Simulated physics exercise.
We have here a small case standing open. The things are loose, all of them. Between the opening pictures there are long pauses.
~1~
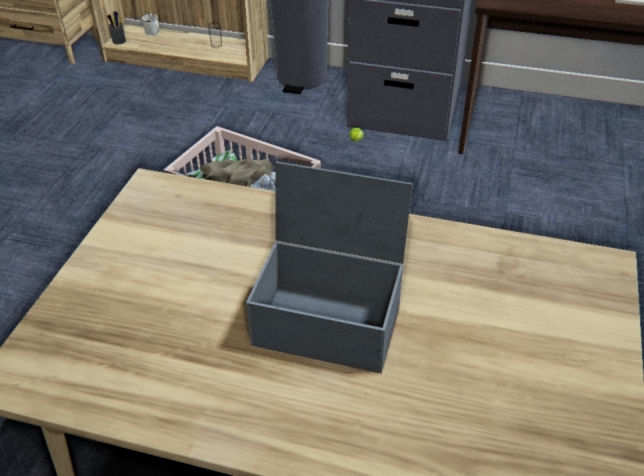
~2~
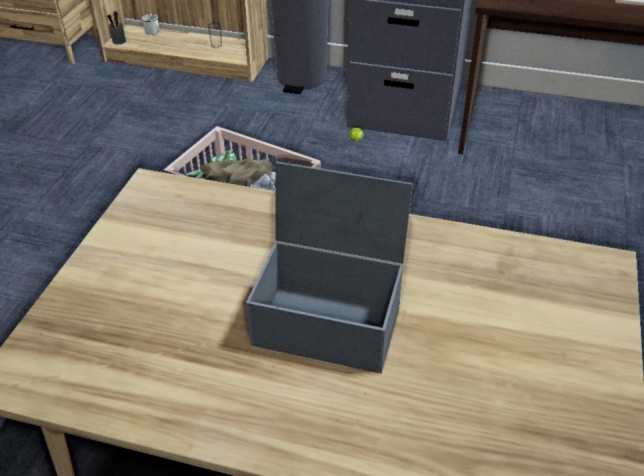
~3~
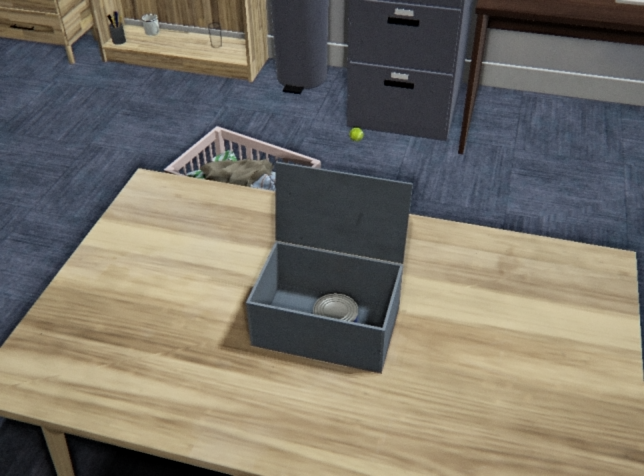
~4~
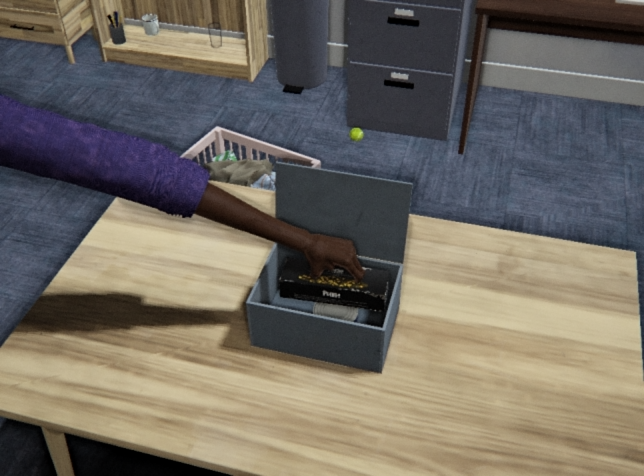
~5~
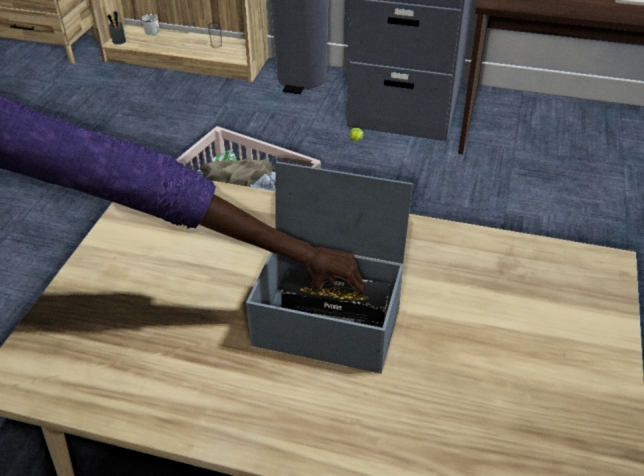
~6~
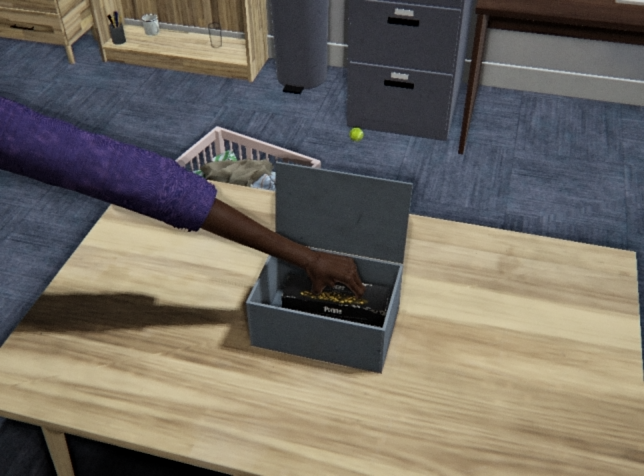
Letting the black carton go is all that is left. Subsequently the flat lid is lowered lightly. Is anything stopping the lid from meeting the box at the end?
Settles down.
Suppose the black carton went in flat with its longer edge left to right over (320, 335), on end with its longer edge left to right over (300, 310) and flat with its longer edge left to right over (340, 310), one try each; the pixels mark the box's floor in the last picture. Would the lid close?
Lid, in order: Fully down, held open, fully down.
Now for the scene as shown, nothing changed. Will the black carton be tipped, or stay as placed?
Looking at the last picture, the black carton is left as set.
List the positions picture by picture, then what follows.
In the first picture, the last thing is not in view yet.
In the second picture, the last thing is not in view yet.
In the third picture, the last thing is not in view yet.
The fourth picture shows on its way; black carton (334, 284).
The fifth picture shows on its way; black carton (336, 296).
The sixth picture shows in place under the hand; black carton (336, 300).
Then, 1.20 s past the last view, lid 81° above the rim.
Then, 1.70 s past the last view, lid 48° above the rim.
Then, 2.10 s past the last view, lid 12° above the rim.
Finally, lid shut; both still in place. Final places as the last picture's camera would see them, black carton near (336, 301).
